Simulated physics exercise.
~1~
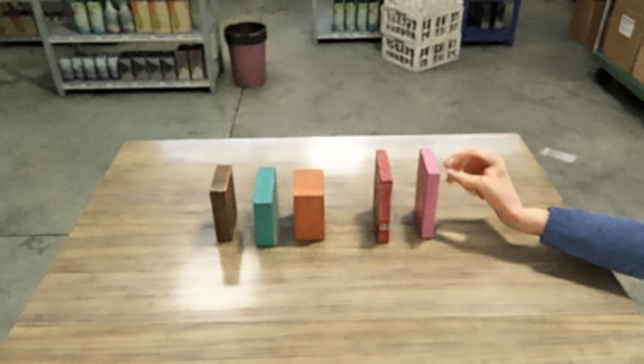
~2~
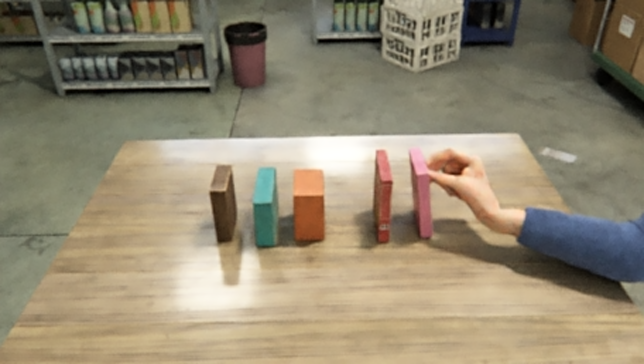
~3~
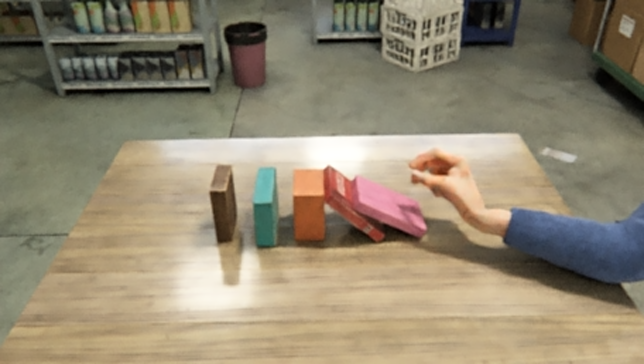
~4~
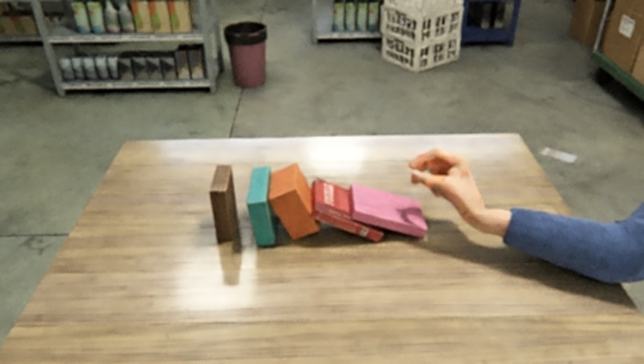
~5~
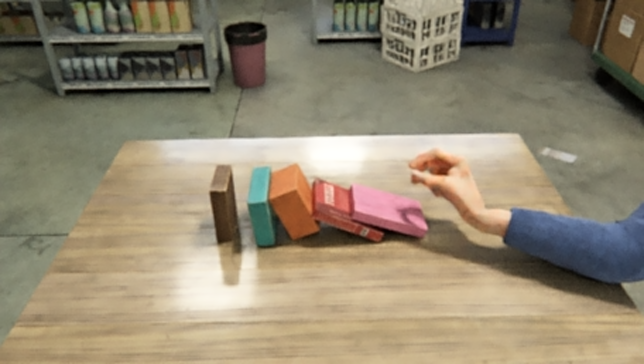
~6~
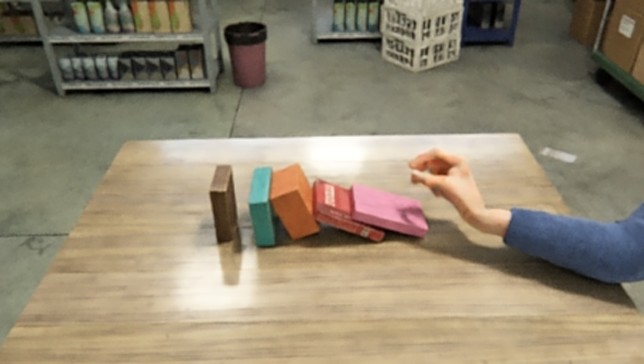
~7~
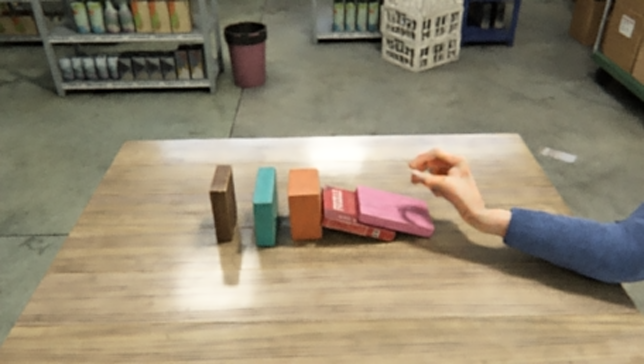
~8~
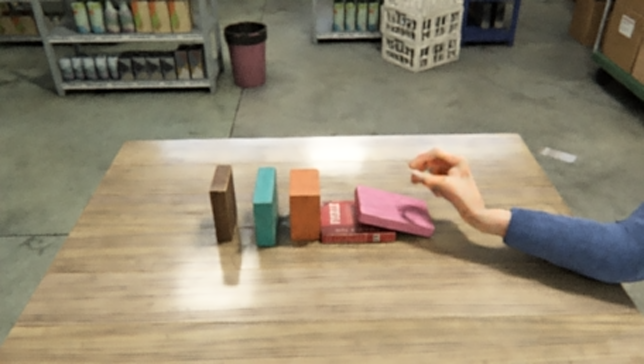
We see a hand tip a pink block leftward into a red packet, which topples against an orange block that leans onto a turquoise one. The orange block then rocks back upright, leaving the red packet flat, the pink block resting on it, and the turquoise and brown blocks standing.
